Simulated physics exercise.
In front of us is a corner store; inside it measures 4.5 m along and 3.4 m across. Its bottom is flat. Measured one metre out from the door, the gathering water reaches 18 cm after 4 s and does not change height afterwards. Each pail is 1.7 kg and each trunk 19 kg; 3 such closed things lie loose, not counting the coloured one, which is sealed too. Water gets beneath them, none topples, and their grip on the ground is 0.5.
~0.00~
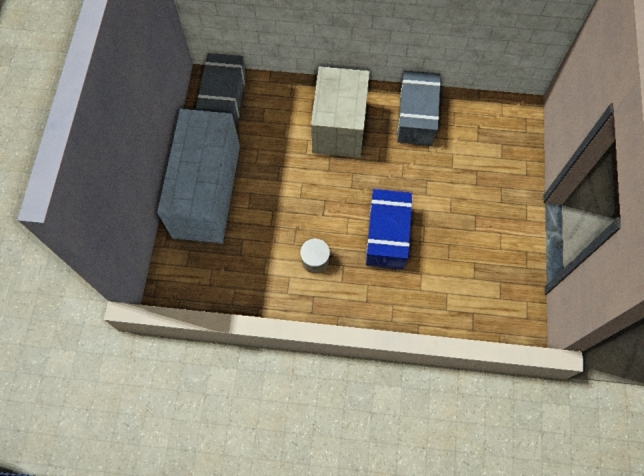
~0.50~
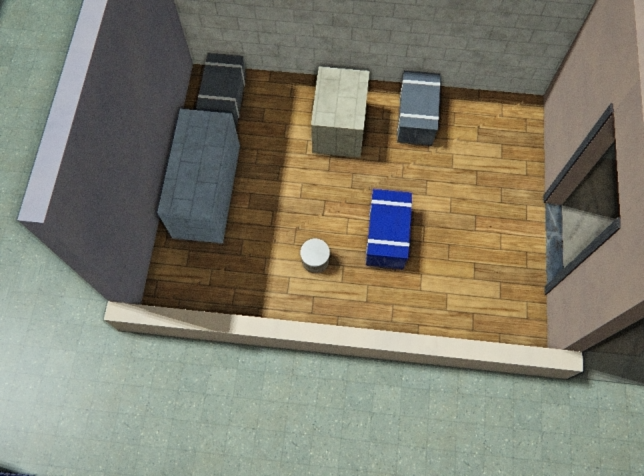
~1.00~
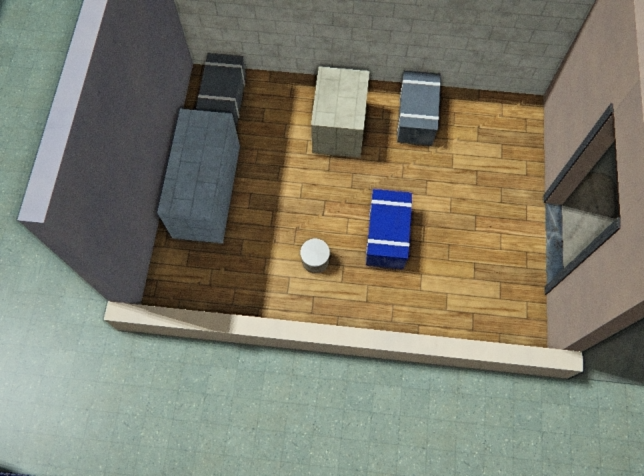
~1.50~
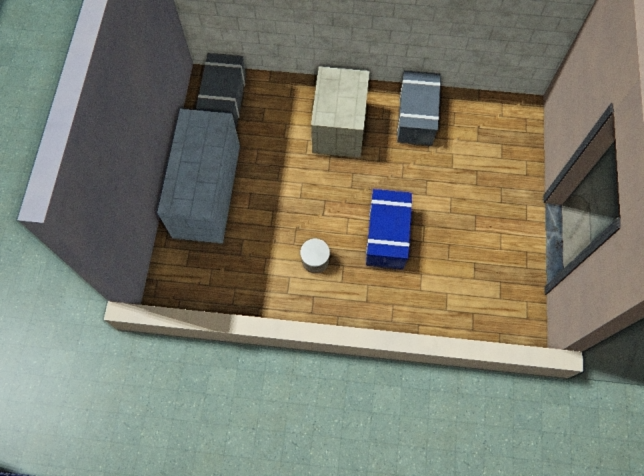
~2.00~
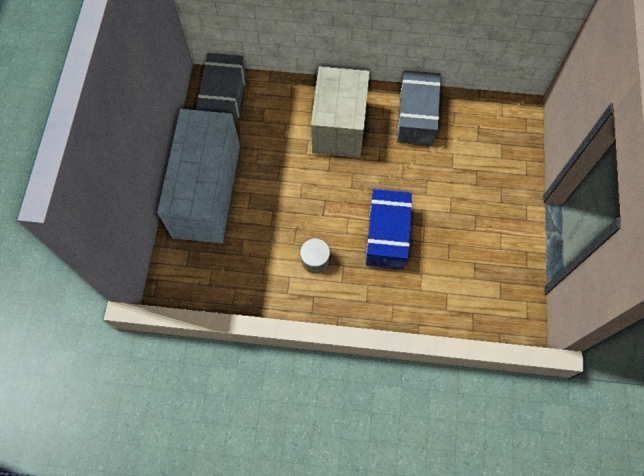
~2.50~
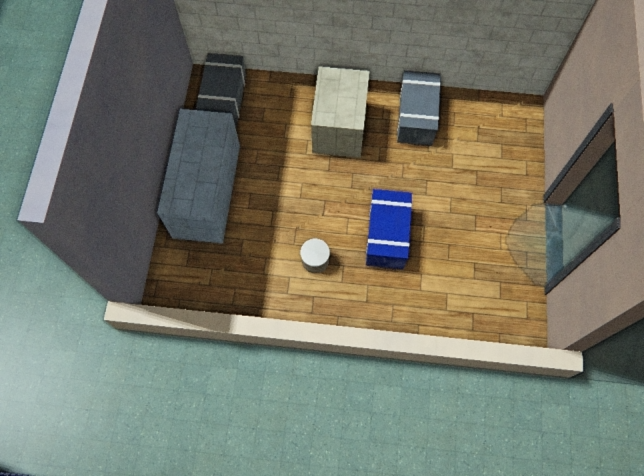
A bright blue trunk with white bands sits near the middle of a wood-floored store, seen from a fixed, high viewpoint over its low front wall. A small white pail stands to its left, with a large blue-grey block at far left and a pale block between two greyish banded trunks behind. The paving outside turns from beige to glossy green, then clear water spreads in through the right-hand opening, while every object stays still.
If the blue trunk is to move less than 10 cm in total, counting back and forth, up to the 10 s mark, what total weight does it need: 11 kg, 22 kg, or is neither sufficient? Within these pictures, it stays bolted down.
Neither weight is sufficient.
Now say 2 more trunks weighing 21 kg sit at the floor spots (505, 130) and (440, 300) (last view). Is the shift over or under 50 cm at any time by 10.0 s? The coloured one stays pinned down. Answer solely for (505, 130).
The shift ends up within the mark.
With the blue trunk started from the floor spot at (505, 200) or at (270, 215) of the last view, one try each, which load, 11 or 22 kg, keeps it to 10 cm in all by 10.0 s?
The first time both options come up short; the second time both options come up short.
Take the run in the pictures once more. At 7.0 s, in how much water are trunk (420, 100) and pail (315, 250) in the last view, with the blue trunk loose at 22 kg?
Close to 6 and 1 centimetres.
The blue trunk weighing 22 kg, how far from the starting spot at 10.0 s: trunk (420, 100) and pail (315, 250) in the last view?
40 cm and 30 cm respectively.
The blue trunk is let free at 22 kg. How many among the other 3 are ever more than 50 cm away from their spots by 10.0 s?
0 in all.
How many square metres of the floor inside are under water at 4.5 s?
Near 5.0 m2 in all.
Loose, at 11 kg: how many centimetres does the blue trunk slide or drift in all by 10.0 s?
It would cover some 200 cm all told.
After 3.5 s the blue trunk would be 0 cm from its start with 11 kg and 0 cm from its start with 22 kg; 0 cm of water round it then.
After 4.5 s the blue trunk would be 13 cm from its start with 11 kg and 1 cm from its start with 22 kg; 4 cm of water round it then.
After 7.0 s the blue trunk would be 151 cm from its start with 11 kg and 40 cm from its start with 22 kg; 4 cm of water round it then.
After 10.0 s the blue trunk would be 195 cm from its start with 11 kg and 72 cm from its start with 22 kg; 6 cm of water round it then.
